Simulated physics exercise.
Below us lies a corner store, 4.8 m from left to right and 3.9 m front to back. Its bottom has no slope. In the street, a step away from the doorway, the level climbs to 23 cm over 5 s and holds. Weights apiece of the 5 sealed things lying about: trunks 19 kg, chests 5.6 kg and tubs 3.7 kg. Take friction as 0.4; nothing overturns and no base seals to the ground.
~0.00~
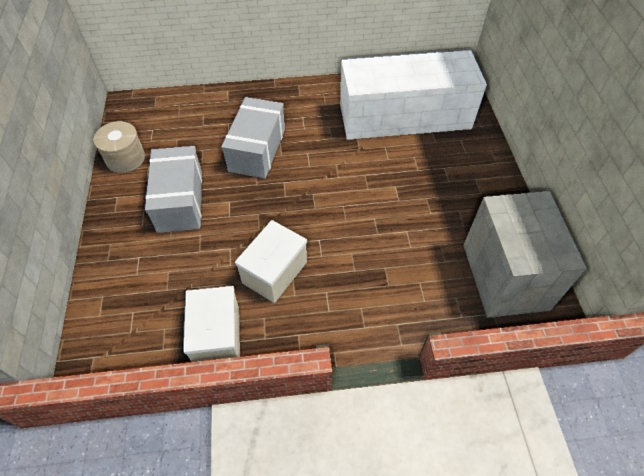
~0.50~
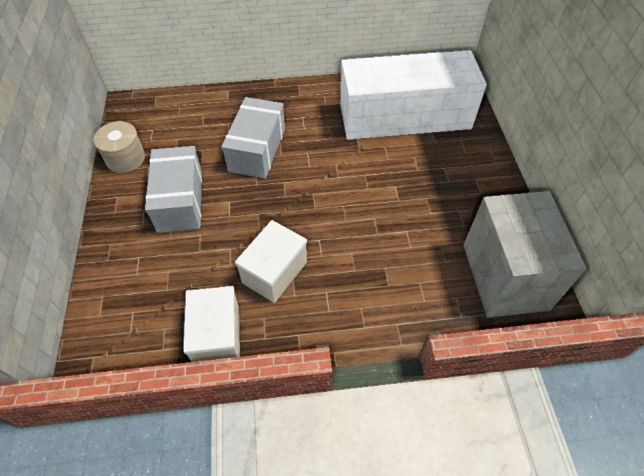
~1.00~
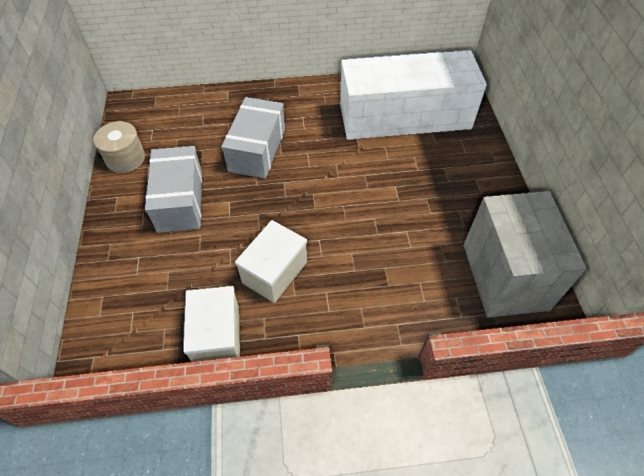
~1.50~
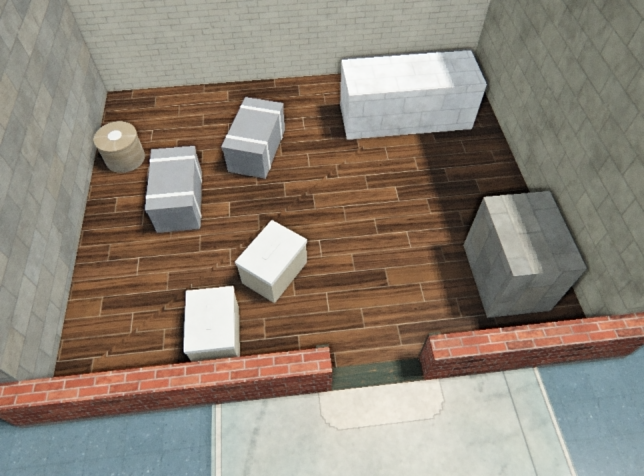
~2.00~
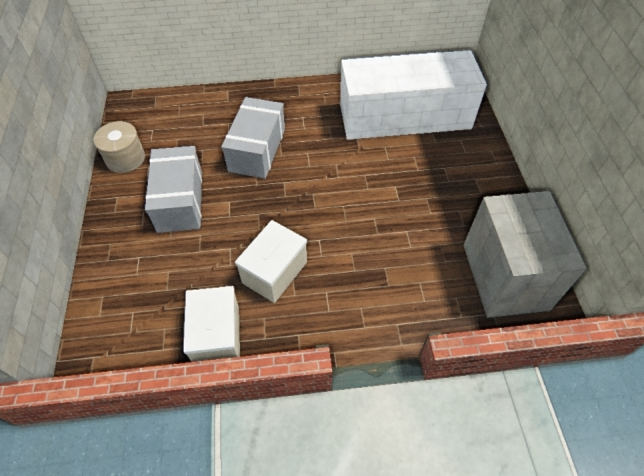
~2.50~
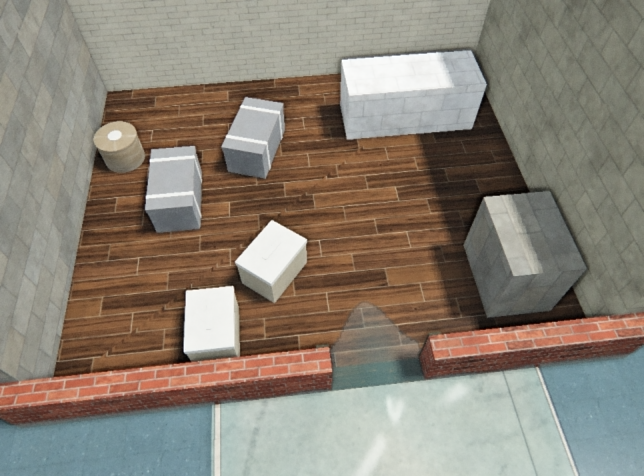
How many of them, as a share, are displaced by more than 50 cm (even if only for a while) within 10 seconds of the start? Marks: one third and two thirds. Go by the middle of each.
It is from one to two thirds.
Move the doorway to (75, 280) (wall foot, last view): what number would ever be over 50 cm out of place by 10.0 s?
Then 3.
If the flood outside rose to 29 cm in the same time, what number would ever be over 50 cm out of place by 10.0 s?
Then 2.
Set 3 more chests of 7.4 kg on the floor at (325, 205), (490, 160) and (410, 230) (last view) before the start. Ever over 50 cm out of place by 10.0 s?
In turn: More, past it, more.
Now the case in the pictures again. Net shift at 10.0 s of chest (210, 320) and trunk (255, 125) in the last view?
In that order: 0 cm, 150 cm.
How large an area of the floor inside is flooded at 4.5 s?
Roughly 5.5 m2.
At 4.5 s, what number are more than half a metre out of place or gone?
By then 0.
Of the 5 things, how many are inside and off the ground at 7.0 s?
I count 0.
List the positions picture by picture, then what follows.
The first picture shows a trunk at (171, 176), on the bottom; a chest at (209, 318), on the bottom; 0.0 m2 under water; 0 of 5 have shifted.
The second picture shows a trunk at (171, 176), on the bottom; a chest at (209, 318) rests on the ground; 0.0 m2 under water; 0 of 5 have shifted.
The third picture shows a trunk at (171, 176) rests on the ground; a chest at (209, 318), on the bottom; water covers 0.0 m2; 0 of 5 have shifted.
The fourth picture shows a trunk at (171, 176) rests on the ground; a chest at (209, 318), on the bottom; 0.0 m2 under water; 0 of 5 have shifted.
The fifth picture shows a trunk at (171, 176), on the bottom; a chest at (209, 318), on the bottom; 0.0 m2 under water; 0 of 5 have shifted.
The sixth picture shows a trunk at (171, 176) rests on the ground; a chest at (209, 318) rests on the ground; 0.3 m2 under water; 0 of 5 have shifted.
After 3.5 s 0 of 5 are over 50 cm from their spots; 0 afloat.
After 4.5 s 0 of 5 are over 50 cm from their spots; 0 afloat.
After 7.0 s 1 of 5 are over 50 cm from their spots; 0 afloat.
After 10.0 s 2 of 5 are over 50 cm from their spots, and 2 have been at some point; 1 afloat.
